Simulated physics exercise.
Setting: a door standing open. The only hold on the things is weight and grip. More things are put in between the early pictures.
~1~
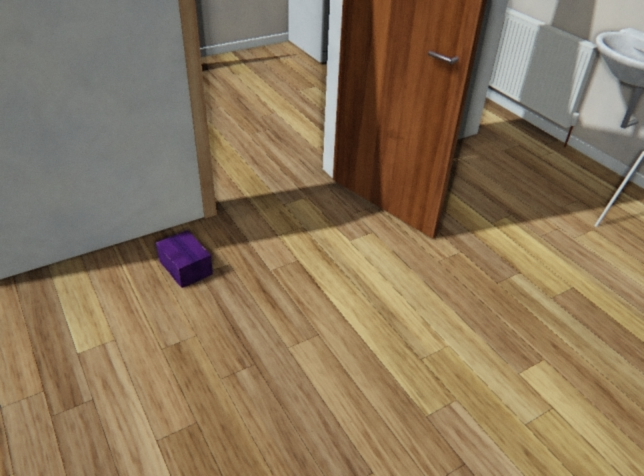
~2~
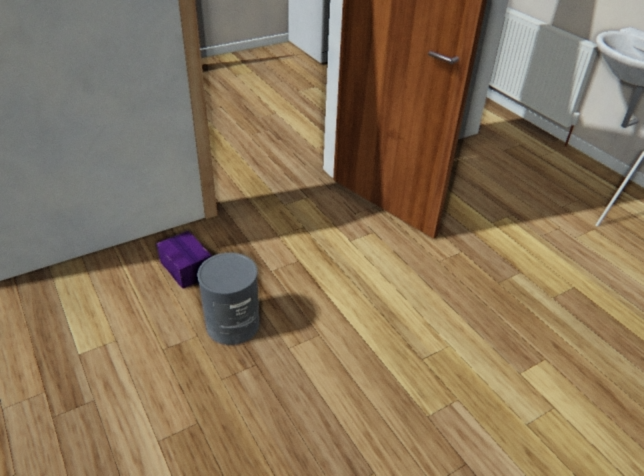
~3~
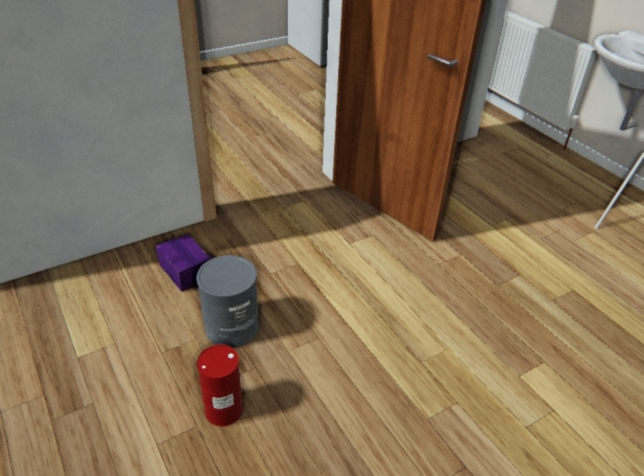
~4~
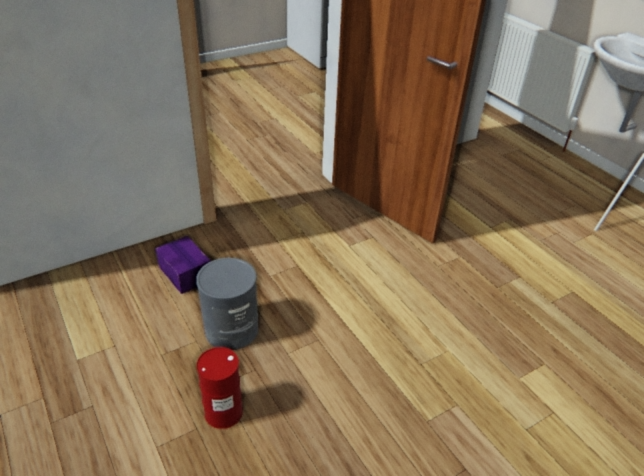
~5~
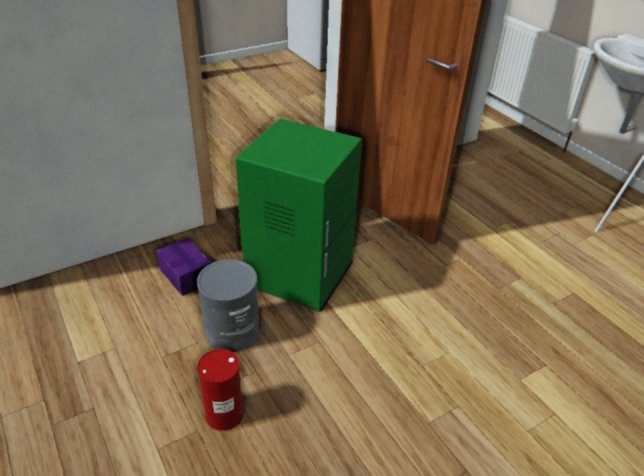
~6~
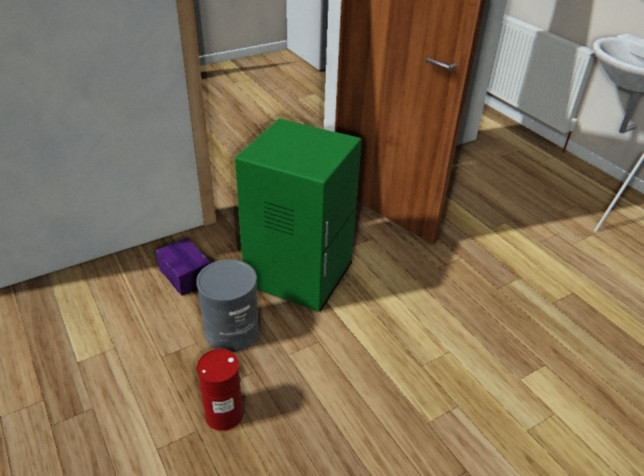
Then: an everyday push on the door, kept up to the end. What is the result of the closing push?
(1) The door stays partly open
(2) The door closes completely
Answer: 1.
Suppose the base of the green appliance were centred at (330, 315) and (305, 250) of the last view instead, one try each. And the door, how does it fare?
Try 1: Door ends up flush. Try 2: Door stays partly open.
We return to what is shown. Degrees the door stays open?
Some 65°.
Then, 0.50 s on from there, open by 96°.
Then, 0.90 s on from there, open by 83°.
Then, 1.20 s on from there, open by 71°.
In the end, open by 67°; all 4 unmoved. At the end, from the last picture's camera, green appliance near (299, 216).
